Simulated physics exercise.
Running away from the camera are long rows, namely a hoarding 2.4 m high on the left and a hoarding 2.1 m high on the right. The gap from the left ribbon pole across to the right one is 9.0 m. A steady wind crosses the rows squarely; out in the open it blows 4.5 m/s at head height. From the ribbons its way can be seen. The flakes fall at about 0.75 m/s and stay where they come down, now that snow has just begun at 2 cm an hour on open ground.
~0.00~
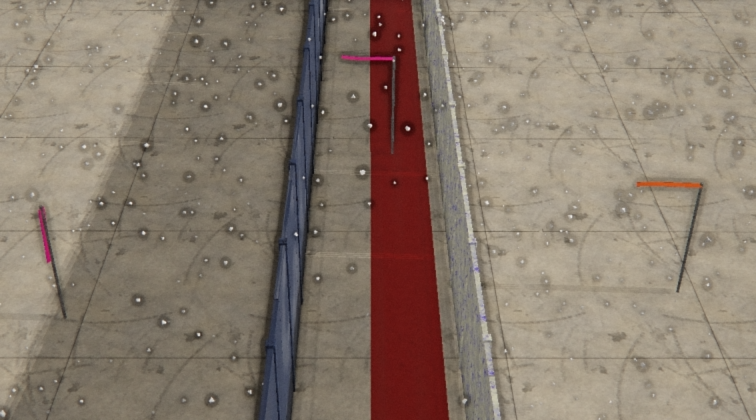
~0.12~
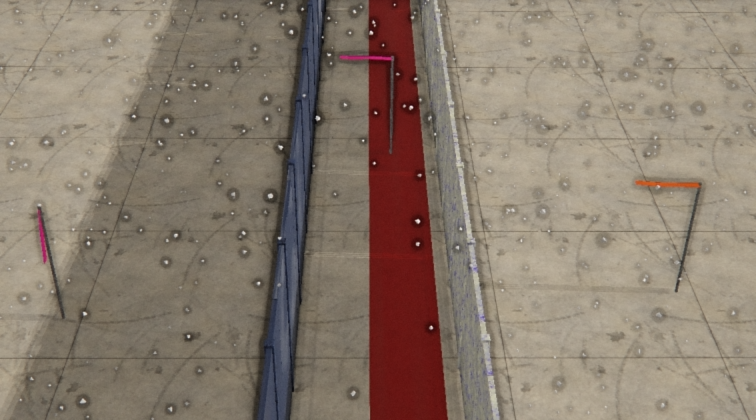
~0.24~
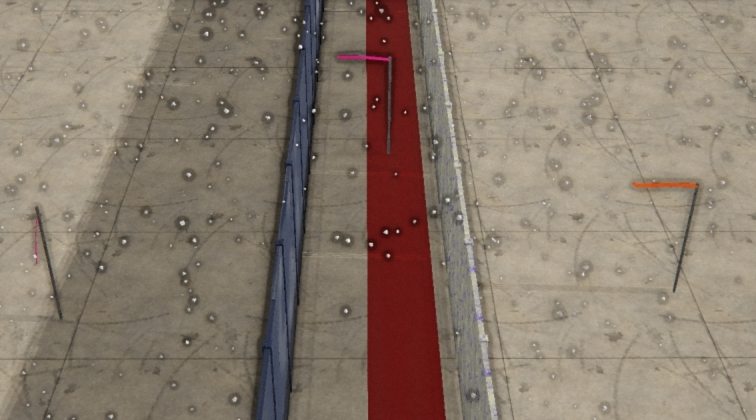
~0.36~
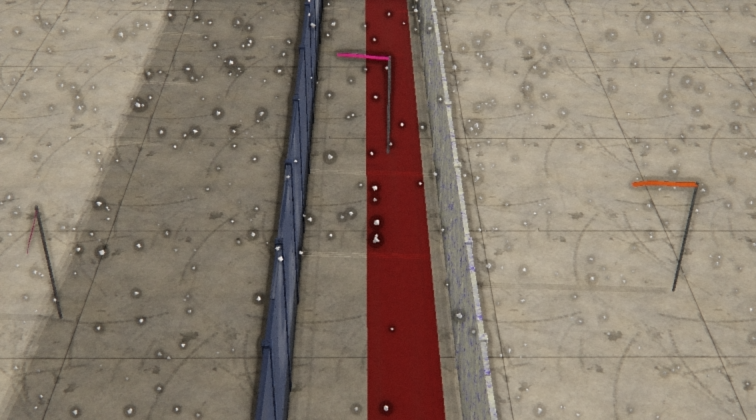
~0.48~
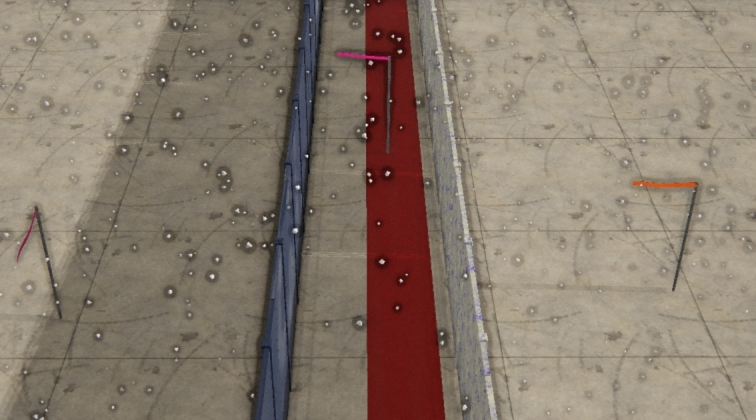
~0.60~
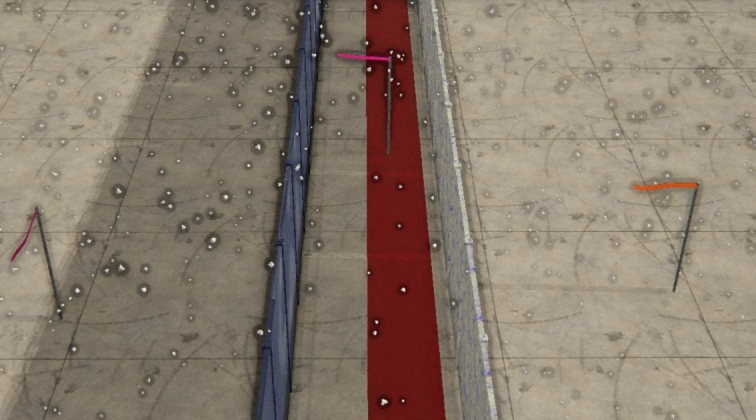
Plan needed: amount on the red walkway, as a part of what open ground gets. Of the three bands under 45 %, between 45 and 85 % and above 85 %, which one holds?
The band that holds is less than 45 %.
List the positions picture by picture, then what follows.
The first picture shows the left ribbon ends at (50, 262), hanging almost straight.
The second picture shows the right ribbon ends at (636, 183), leaning 90 degrees to the left and the red one passes (403, 287).
The third picture shows the inner ribbon ends at (338, 57), leaning 90 degrees to the left, above the rows the flakes slant 85 degrees from upright, towards the left and the top of the left hoarding crosses (297, 99).
The fourth picture shows the left ribbon ends at (27, 263), leaning 15 degrees to the left and the red one passes (396, 196).
The fifth picture shows the right ribbon ends at (633, 183), leaning 90 degrees to the left and above the rows the flakes slant 85 degrees from upright, towards the left.
The sixth picture shows the inner ribbon ends at (338, 55), leaning 95 degrees to the left and the top of the right hoarding crosses (450, 117).
In 10 minutes the red walkway collects 0 mm against 3 mm in the open.
In 30 minutes the red walkway collects 0 mm against 10 mm in the open.
In 60 minutes the red walkway collects 0 mm against 20 mm in the open, so the red walkway has 1 % of the open amount; the left half of it has 2 %, the right half 0 %.
